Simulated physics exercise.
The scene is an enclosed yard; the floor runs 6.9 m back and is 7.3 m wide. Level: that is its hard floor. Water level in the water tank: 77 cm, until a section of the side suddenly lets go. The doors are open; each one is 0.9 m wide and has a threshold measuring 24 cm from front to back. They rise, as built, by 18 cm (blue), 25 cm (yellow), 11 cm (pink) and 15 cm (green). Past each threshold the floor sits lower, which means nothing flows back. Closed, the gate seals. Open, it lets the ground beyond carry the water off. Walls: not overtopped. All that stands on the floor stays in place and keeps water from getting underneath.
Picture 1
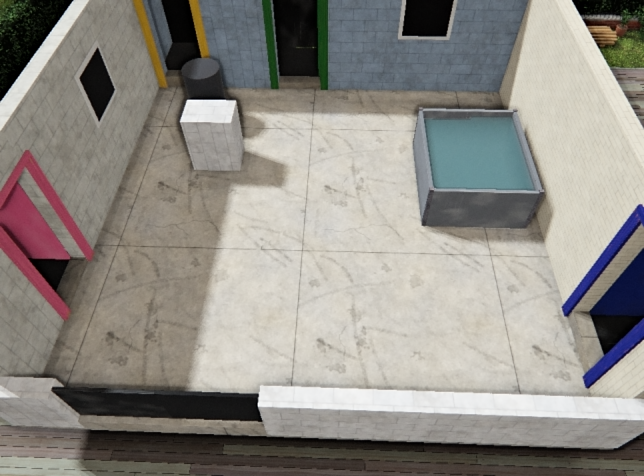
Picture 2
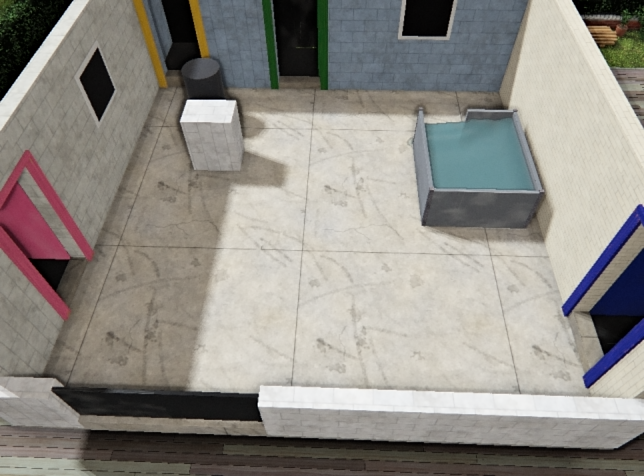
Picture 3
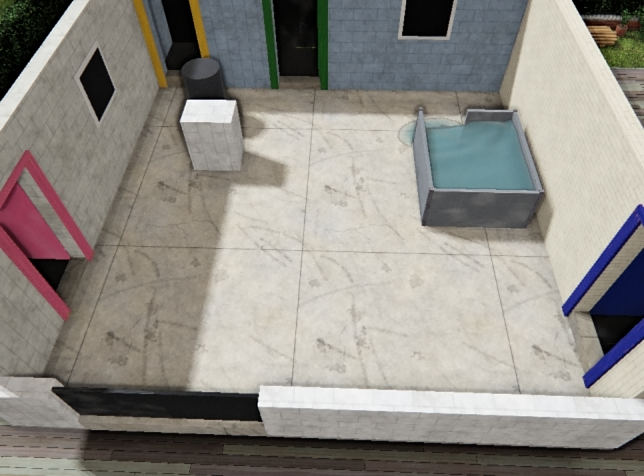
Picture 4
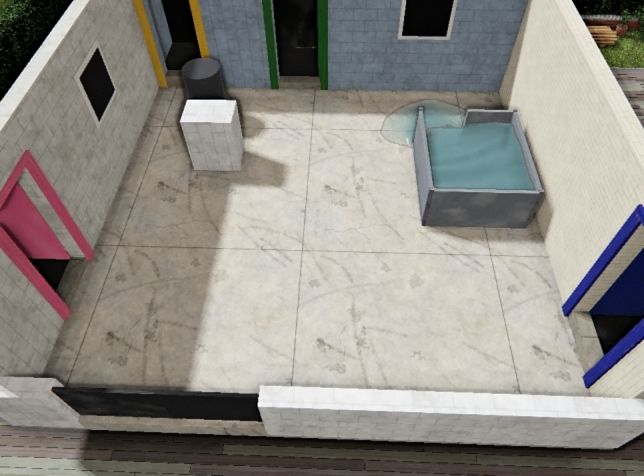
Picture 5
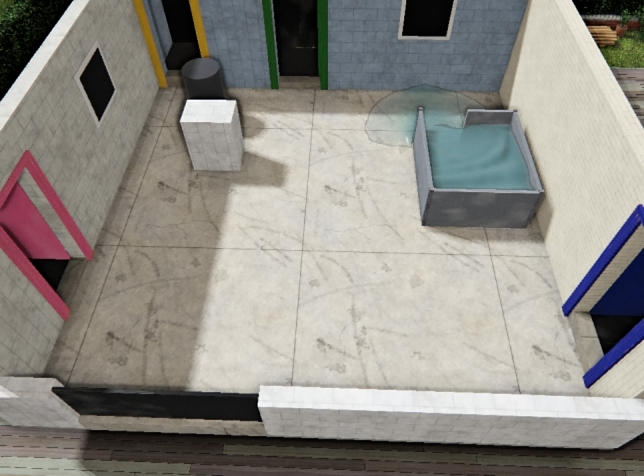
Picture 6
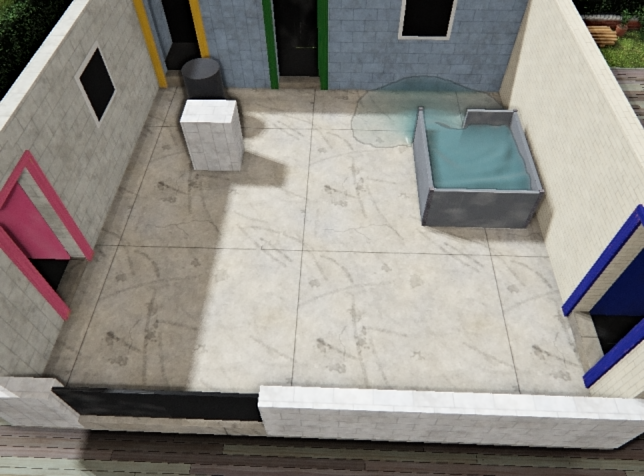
Water poured out through a gap in the far side of the grey tank at the right of the walled yard, then spread leftward across the pale floor in a thin, widening puddle.
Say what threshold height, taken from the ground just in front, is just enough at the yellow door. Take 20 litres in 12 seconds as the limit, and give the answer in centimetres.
I would put it at 13 cm.
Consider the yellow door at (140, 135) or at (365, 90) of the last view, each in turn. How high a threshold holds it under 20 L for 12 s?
You'd want roughly 11.5 cm there first, then roughly 20 cm.
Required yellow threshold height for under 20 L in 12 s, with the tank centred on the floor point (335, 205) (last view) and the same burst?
Minimum: Approx. 13.0 cm.
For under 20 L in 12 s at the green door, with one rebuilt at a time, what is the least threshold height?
Green would need about 6.0 cm on its own.
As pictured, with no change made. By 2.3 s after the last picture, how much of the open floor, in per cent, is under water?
About 30 per cent.
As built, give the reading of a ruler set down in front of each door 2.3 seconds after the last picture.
Blue door 0 cm, yellow door 9 cm, pink door 0 cm, green door 9 cm.
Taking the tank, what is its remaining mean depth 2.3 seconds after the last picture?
Around 33 centimetres.
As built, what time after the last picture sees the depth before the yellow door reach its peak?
Peak: Close to 5.0 s.
Then, 0.7 s after the last picture water covers 15 % of the floor, deepest (44 cm) near (495, 93); it has not reached the yellow door.
Then, 2.3 s after the last picture water covers 30 % of the floor, deepest (31 cm) near (168, 88); 9 cm at the yellow door, 0 litres in over its 25 cm threshold.
Then, 11.3 s after the last picture water covers 90 % of the floor, deepest (9 cm) near (33, 401); 8 cm at the yellow door, 0 litres in over its 25 cm threshold.
At the yellow door as built, the water peaked near 16 cm, 4.9 s after the last picture.
With a threshold of 11 cm, 34 litres would have come in within the 12 s; with 14.5 cm, 12 litres. So under 20 litres takes about 13 cm.
